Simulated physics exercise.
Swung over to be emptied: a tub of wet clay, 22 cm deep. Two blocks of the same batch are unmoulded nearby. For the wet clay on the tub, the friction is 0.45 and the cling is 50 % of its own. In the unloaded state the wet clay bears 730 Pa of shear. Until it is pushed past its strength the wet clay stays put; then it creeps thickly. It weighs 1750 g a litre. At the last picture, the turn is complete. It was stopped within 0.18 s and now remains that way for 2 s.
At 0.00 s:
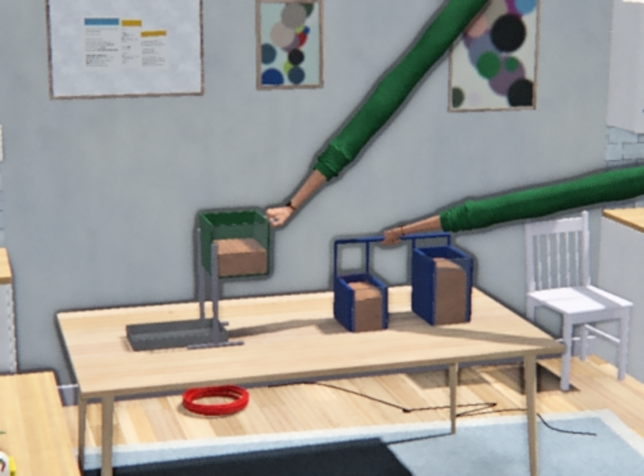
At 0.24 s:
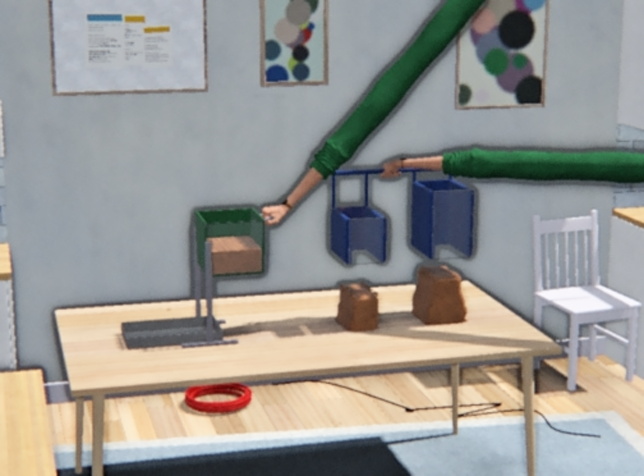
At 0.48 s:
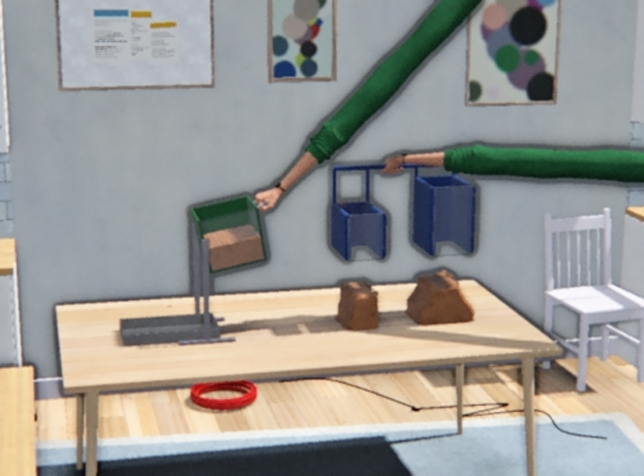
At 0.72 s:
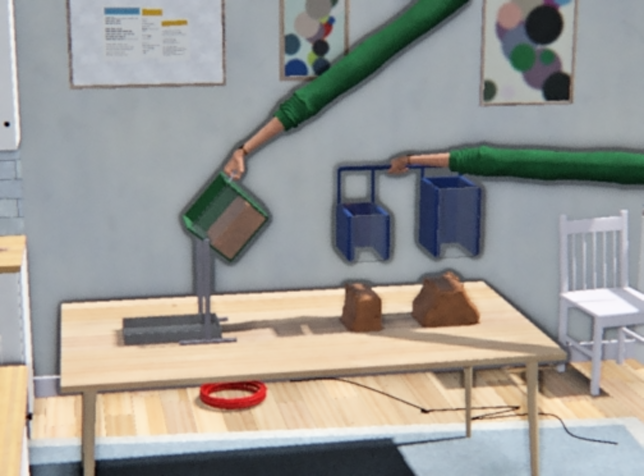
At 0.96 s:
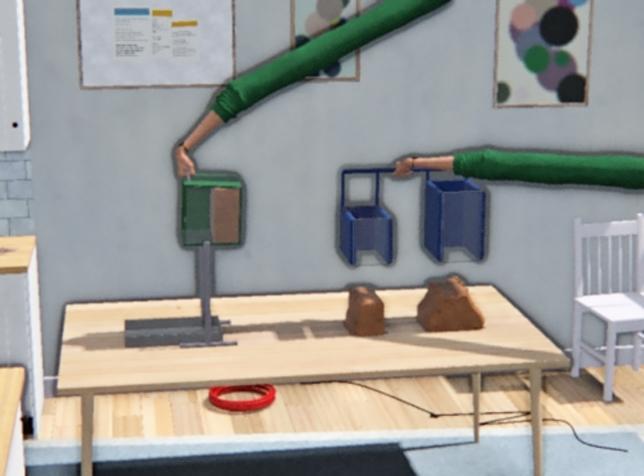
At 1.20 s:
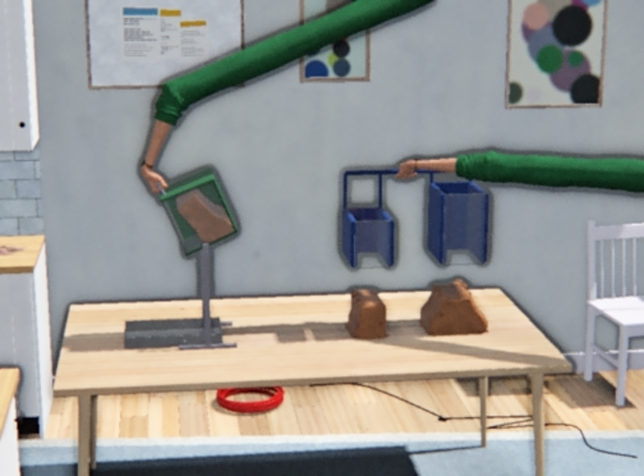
On a wooden table, one arm lifts blue moulds off clay; another tilts a green tub leftward.
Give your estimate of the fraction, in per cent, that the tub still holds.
The tub still holds about 44 per cent.
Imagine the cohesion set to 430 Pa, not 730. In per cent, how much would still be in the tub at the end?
8 %.
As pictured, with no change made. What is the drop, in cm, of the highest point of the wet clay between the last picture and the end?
Roughly 12 cm.
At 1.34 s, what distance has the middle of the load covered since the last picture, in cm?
Around 11 centimetres.
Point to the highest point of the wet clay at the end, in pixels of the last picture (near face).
I'd point to somewhere around (230, 224).
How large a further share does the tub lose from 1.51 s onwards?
Later share of the load: Approx. 0 %.
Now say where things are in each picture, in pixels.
Handle-side rim at (268, 222), tilt 0 degrees; top of the wet clay at (249, 251); blocks stand 16 cm, 25 cm (left to right), in the first frame.
Handle-side rim at (263, 220), tilt 0 degrees; top of the wet clay at (243, 250); blocks stand 16 cm, 21 cm (left to right), in the second frame.
Handle-side rim at (256, 208), tilt 11 degrees; top of the wet clay at (257, 237); blocks stand 16 cm, 18 cm (left to right), in the third frame.
Handle-side rim at (227, 184), tilt 48 degrees; top of the wet clay at (248, 205); blocks stand 16 cm, 18 cm (left to right), in the fourth frame.
Handle-side rim at (185, 187), tilt 88 degrees; top of the wet clay at (219, 189); blocks stand 16 cm, 18 cm (left to right), in the fifth frame.
Handle-side rim at (162, 202), tilt 112 degrees; top of the wet clay at (193, 196); blocks stand 16 cm, 18 cm (left to right), in the sixth frame.
After 1.34 s, the tub is at 112 degrees and holds 63 %.
After 1.51 s, the tub is at 112 degrees and holds 44 %.
After 1.68 s, the tub is at 112 degrees and holds 44 %.
After 1.85 s, the tub is at 112 degrees and holds 44 %.
After 3.20 s, at the end, the tub is at 112 degrees and holds 44 %.
